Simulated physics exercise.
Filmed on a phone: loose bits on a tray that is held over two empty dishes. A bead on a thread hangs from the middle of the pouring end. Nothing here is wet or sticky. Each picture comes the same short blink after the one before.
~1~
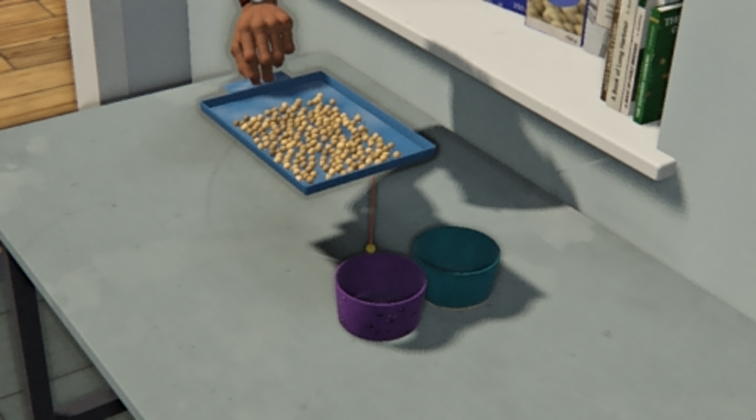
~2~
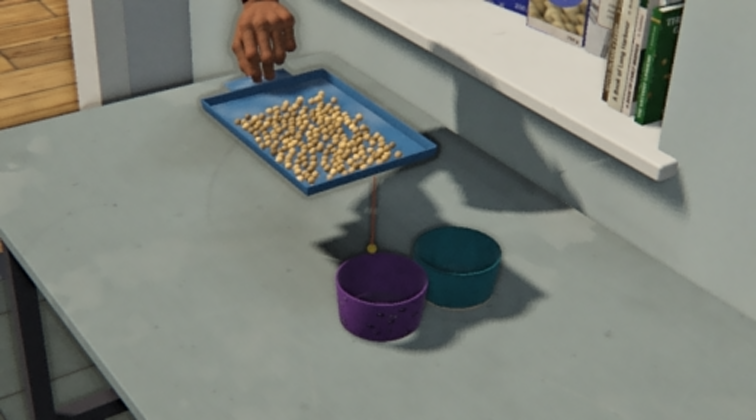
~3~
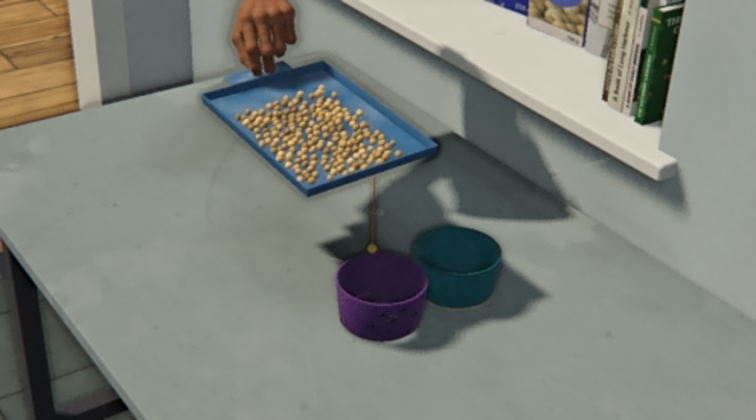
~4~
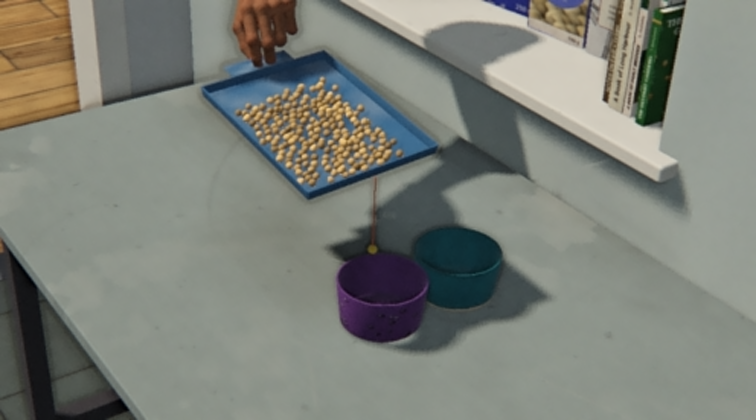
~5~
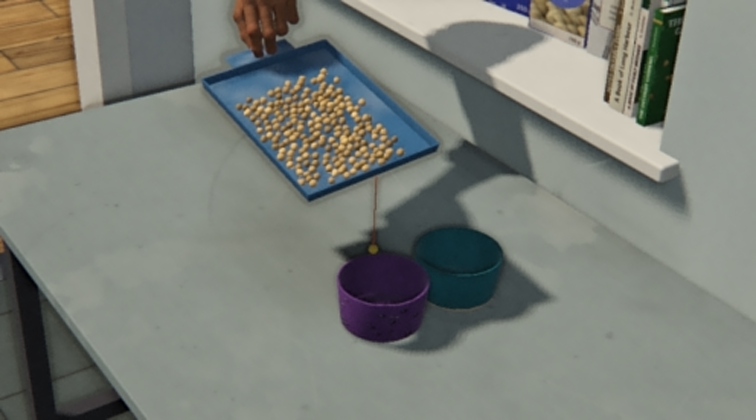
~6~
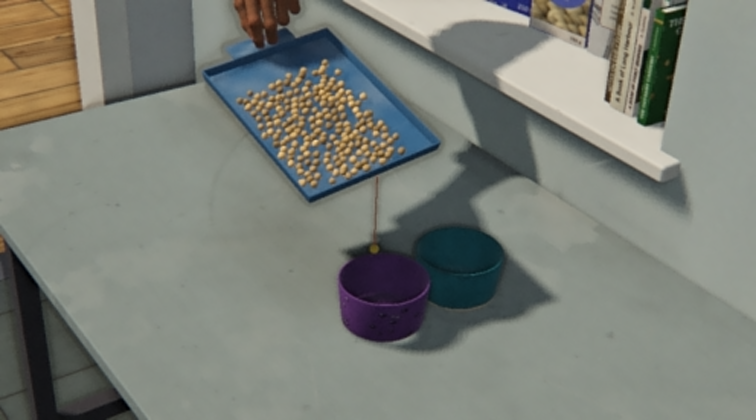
Blue tray of dried chickpeas tilting gradually, its far end raised by a hand, above purple and teal bowls on a grey table.
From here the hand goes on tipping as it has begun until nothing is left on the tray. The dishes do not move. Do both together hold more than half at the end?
In the dishes lies less than half of it.
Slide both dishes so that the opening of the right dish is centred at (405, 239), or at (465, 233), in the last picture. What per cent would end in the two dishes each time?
Roughly 50 per cent, and 10 per cent.
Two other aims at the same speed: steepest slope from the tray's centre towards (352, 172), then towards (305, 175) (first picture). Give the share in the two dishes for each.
The first gives 60 %, the second 20 %.
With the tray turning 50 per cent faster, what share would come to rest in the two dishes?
Roughly 40 in a hundred.
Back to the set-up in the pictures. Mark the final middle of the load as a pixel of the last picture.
Roughly at (325, 332).
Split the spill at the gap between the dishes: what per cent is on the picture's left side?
Near 100 %.
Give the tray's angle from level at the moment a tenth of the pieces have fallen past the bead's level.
Near 110 degrees.
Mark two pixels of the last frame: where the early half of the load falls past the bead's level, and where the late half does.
At about (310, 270), then at (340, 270).
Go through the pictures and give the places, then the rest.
The first picture shows corners of the pouring end near (306, 186) and (433, 146), level; middle of the load near (316, 138), dried chickpeas; left dish near (407, 317); right dish near (483, 287); bead on its thread near (371, 249).
The second picture shows corners of the pouring end near (308, 186) and (435, 146), level; middle of the load near (317, 137).
The third picture shows corners of the pouring end near (308, 188) and (435, 145), tipped barely, lowest at the left corner; middle of the load near (318, 134).
The fourth picture shows corners of the pouring end near (309, 191) and (436, 144), tipped a little, lowest at the left corner; middle of the load near (318, 131).
The fifth picture shows corners of the pouring end near (309, 193) and (437, 143), tipped a little, lowest at the left corner; middle of the load near (319, 127).
The sixth picture shows corners of the pouring end near (310, 195) and (438, 141), tipped clearly, lowest at the left corner; middle of the load near (320, 123); left dish near (410, 318); right dish near (486, 288).
Shortly afterwards, tray tipped steeply; all but a few on the tray; only a few outside both.
Next, tray tipped right over; all but a few on the tray; only a few outside both; only a few in the air.
Some moments later, tray tipped past a quarter turn; near a quarter in the left dish; the bulk outside both.
In the end, tray tipped past a quarter turn; near a quarter in the left dish; none at all in the right dish; the bulk outside both.
